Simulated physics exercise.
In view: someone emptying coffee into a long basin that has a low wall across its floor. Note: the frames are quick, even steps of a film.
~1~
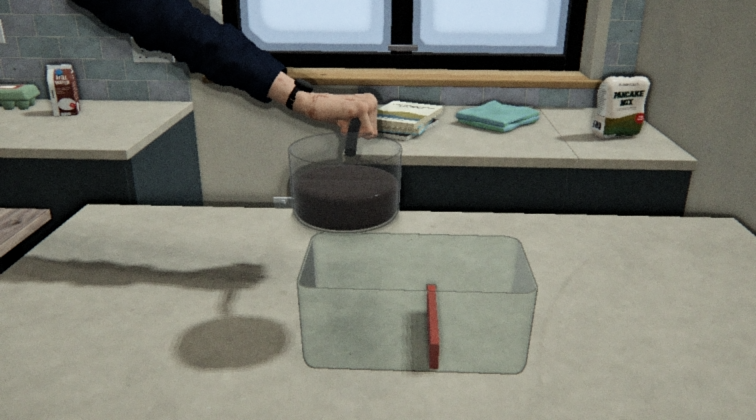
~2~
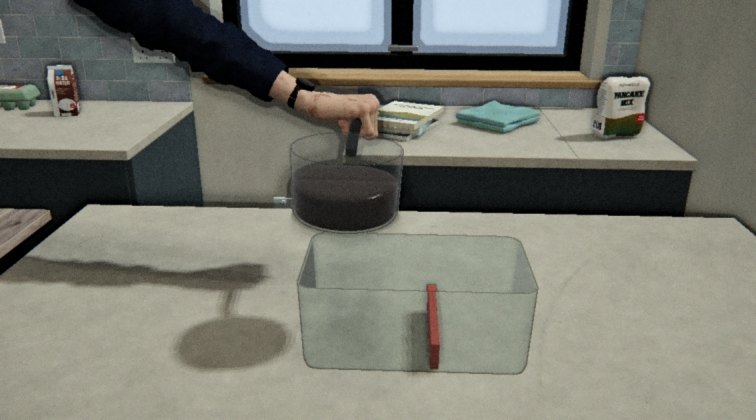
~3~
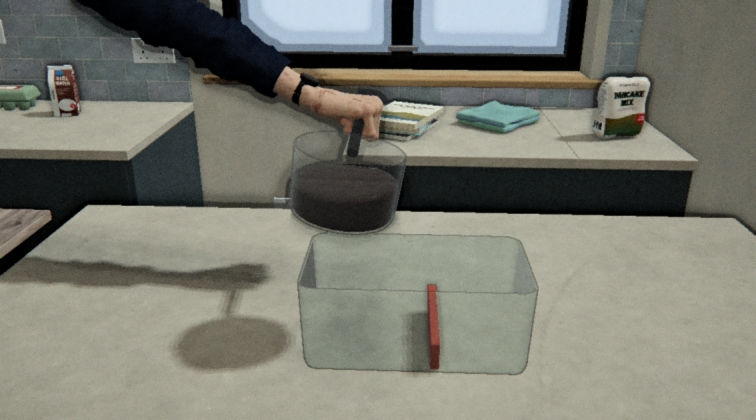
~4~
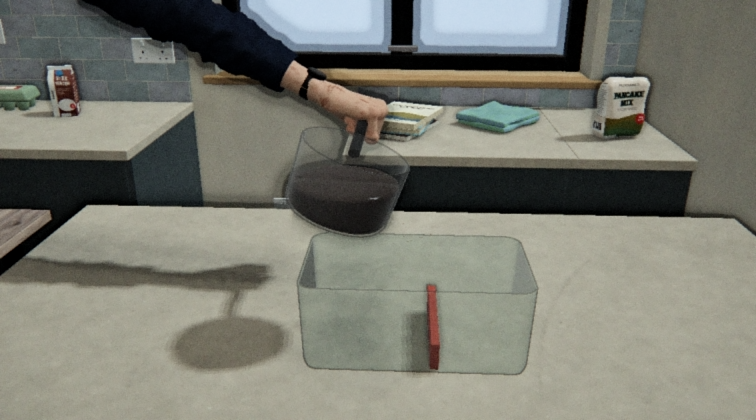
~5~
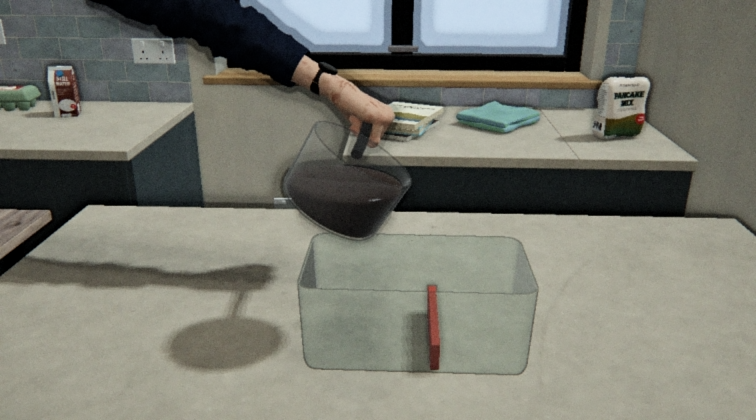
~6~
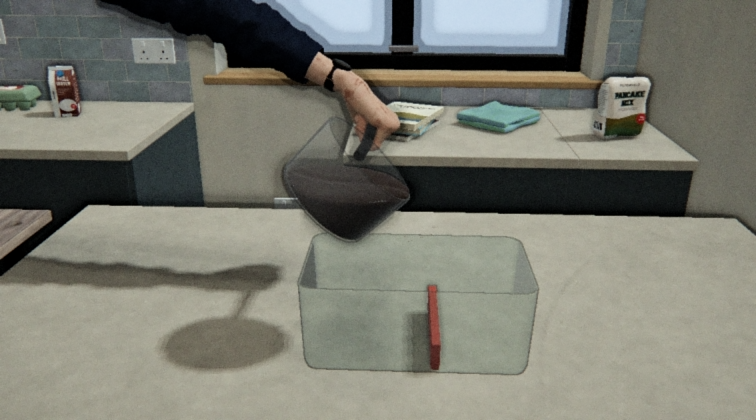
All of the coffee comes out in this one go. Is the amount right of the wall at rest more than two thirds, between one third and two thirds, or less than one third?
It is between one third and two thirds.
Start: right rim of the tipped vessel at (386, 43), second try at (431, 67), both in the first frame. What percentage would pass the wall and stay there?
Roughly 75 per cent, then roughly 75 per cent.
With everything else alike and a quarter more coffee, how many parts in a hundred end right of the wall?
Roughly 65 in a hundred.
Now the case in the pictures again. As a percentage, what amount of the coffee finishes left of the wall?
Roughly 45 per cent.
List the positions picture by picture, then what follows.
In the first picture, it leans 0°; its right rim is at (401, 150); the coffee meets the walls at (295, 179) and (398, 181); the long basin's rim runs from (305, 259) to (528, 264); the wall's top is at (433, 313).
In the second picture, it leans 2°; its right rim is at (402, 152); the coffee meets the walls at (295, 179) and (398, 181).
In the third picture, it leans 8°; its right rim is at (406, 159); the coffee meets the walls at (294, 179) and (399, 182).
In the fourth picture, it leans 18°; its right rim is at (408, 169); the coffee meets the walls at (292, 179) and (400, 184).
In the fifth picture, it leans 31°; its right rim is at (410, 182); the coffee meets the walls at (290, 175) and (403, 185).
In the sixth picture, it leans 45°; its right rim is at (408, 197); the coffee meets the walls at (290, 170) and (409, 188).
A moment on, the tilt is 90° and 47 per cent is still to pour, 10 is left of the wall and 14 right of it.
Next, the tilt is 94° and 20 per cent is still to pour, 25 is left of the wall and 46 right of it.
Then the tilt is 94° and 7 per cent is still to pour, 37 is left of the wall and 51 right of it.
Later the tilt is 94° and 3 per cent is still to pour, 44 is left of the wall and 52 right of it.
In the end 47 per cent lies left of the wall, 52 right of it and 1 outside.
